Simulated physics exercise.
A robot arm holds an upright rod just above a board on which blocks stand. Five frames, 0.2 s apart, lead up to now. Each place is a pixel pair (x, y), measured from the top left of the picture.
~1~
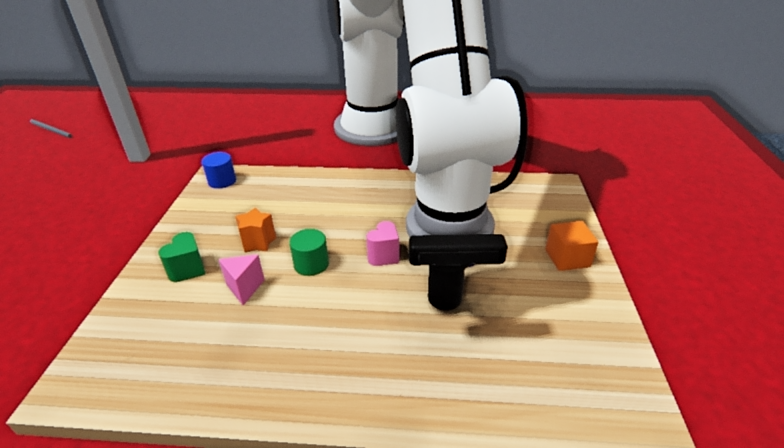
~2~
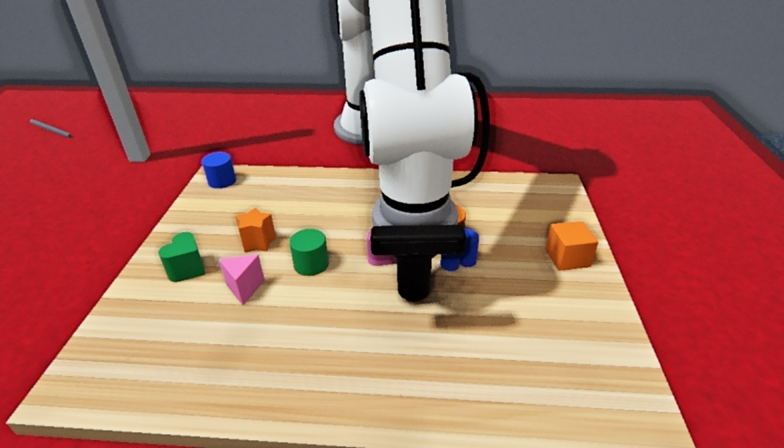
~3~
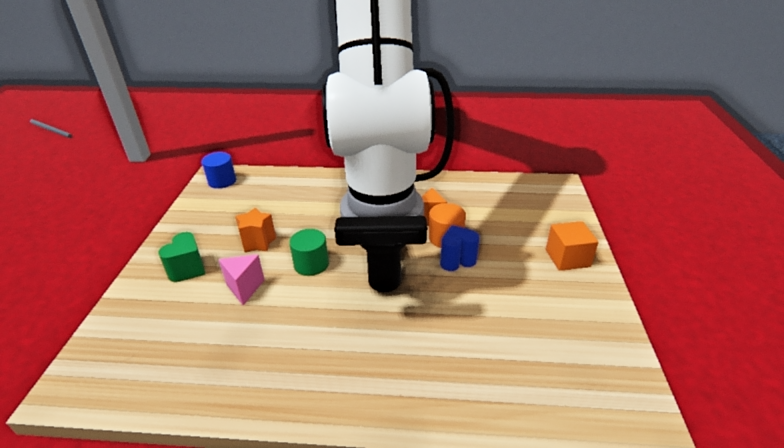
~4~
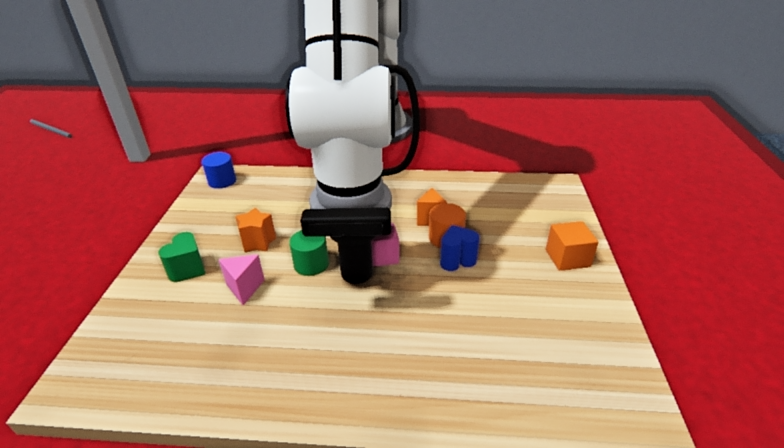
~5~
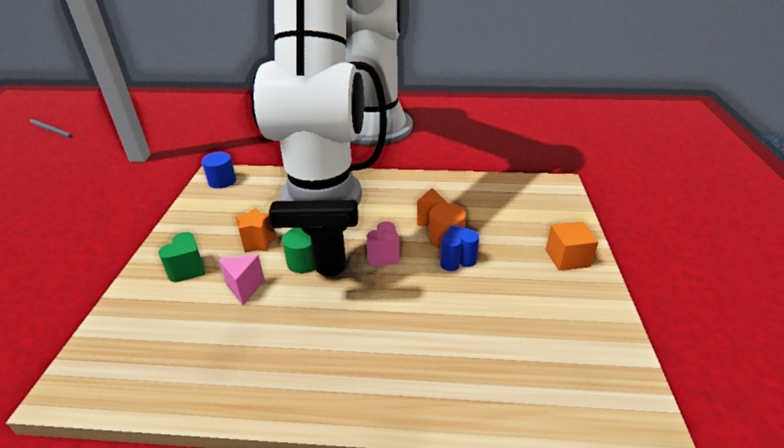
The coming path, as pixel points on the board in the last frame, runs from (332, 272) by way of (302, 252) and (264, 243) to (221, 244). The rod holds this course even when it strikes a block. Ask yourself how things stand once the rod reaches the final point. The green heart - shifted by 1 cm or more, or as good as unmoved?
It's moved.
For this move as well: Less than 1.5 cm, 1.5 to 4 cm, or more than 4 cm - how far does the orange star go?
That block covers upwards of 4 cm.
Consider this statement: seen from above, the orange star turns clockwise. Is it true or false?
It is true.
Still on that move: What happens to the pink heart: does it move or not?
Answer: Unmoved.
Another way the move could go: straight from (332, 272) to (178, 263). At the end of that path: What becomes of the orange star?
It shifts position.
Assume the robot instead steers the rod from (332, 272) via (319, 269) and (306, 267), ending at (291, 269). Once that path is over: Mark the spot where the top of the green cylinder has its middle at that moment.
Its top centre is at about (267, 228).
What follows on the original path. One third of the way, rod at (301, 246); orange star at (242, 216), turned 15° clockwise; green cylinder at (265, 225).
Two thirds of the way, rod at (263, 236); orange star at (212, 210), turned 35° clockwise; green cylinder at (225, 224).
At the end, rod at (219, 237); green heart at (163, 251), turned 50° anticlockwise; orange star at (200, 208), turned 100° clockwise; green cylinder at (180, 230); pink heart still.
